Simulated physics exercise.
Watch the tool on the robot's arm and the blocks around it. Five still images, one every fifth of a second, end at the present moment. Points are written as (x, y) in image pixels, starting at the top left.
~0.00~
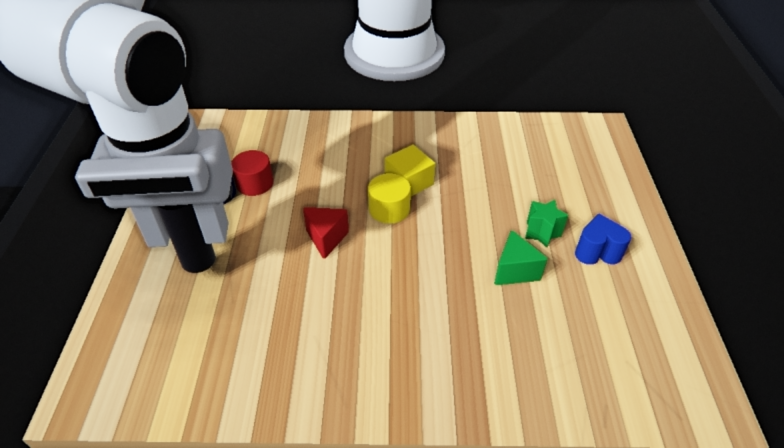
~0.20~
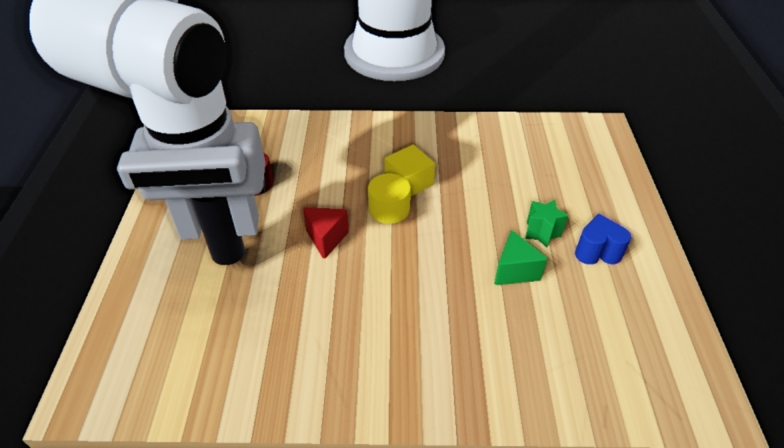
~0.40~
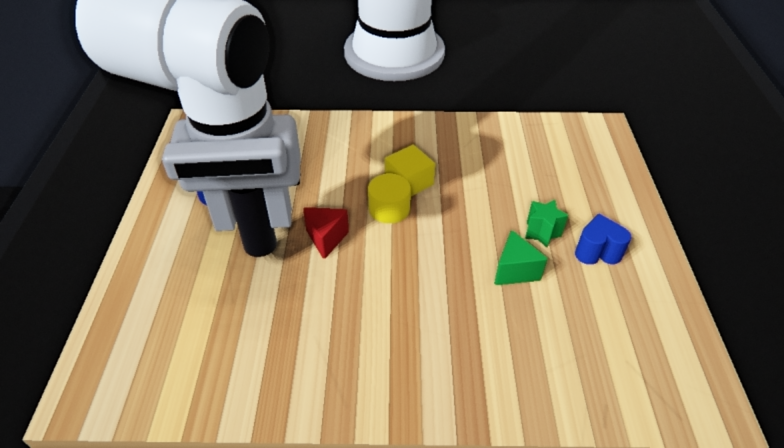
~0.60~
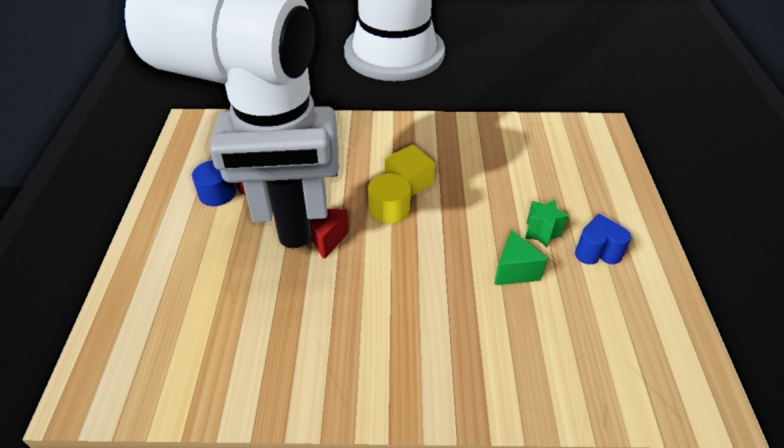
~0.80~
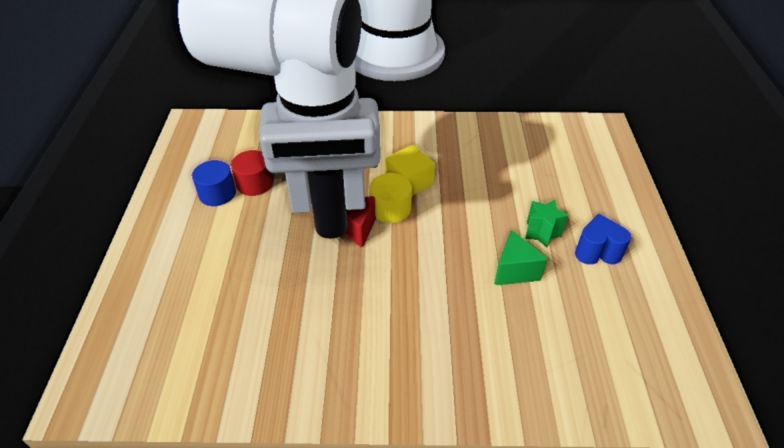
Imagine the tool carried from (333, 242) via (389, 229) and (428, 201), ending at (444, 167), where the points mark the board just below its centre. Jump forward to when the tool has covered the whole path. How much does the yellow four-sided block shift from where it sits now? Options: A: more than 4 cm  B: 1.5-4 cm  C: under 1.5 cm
A - more than 4 cm.
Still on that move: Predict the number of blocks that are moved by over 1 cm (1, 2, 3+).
It displaces three or more.
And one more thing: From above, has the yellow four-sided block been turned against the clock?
That would be a yes.
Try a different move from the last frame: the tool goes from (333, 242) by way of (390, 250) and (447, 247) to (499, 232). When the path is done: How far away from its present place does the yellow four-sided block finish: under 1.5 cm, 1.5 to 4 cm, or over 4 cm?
I'd go with under 1.5 cm for this block.
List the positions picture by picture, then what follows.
In the first frame, tool tip (199, 261); block tops, red triangular block (324, 217); yellow disc (389, 187); yellow four-sided block (410, 160).
In the second frame, tool (228, 253); blocks unchanged.
In the third frame, tool (261, 245); blocks unchanged.
In the fourth frame, tool (295, 237); blocks unchanged.
In the fifth frame, tool (331, 228); red triangular block partly hidden; yellow disc (391, 186); yellow four-sided block (410, 160).
What follows on the original path. One third of the way, tool (389, 214); red triangular block (413, 195); yellow disc (440, 172); yellow four-sided block (424, 148), turned 65° anticlockwise.
Two thirds of the way, tool (429, 187); red triangular block (457, 189), turned 55° clockwise; yellow disc (465, 165); yellow four-sided block (424, 147), turned 70° anticlockwise.
At the end, tool (445, 153); red triangular block (459, 189), turned 60° clockwise; yellow disc (479, 155); yellow four-sided block (421, 131), turned 115° anticlockwise.
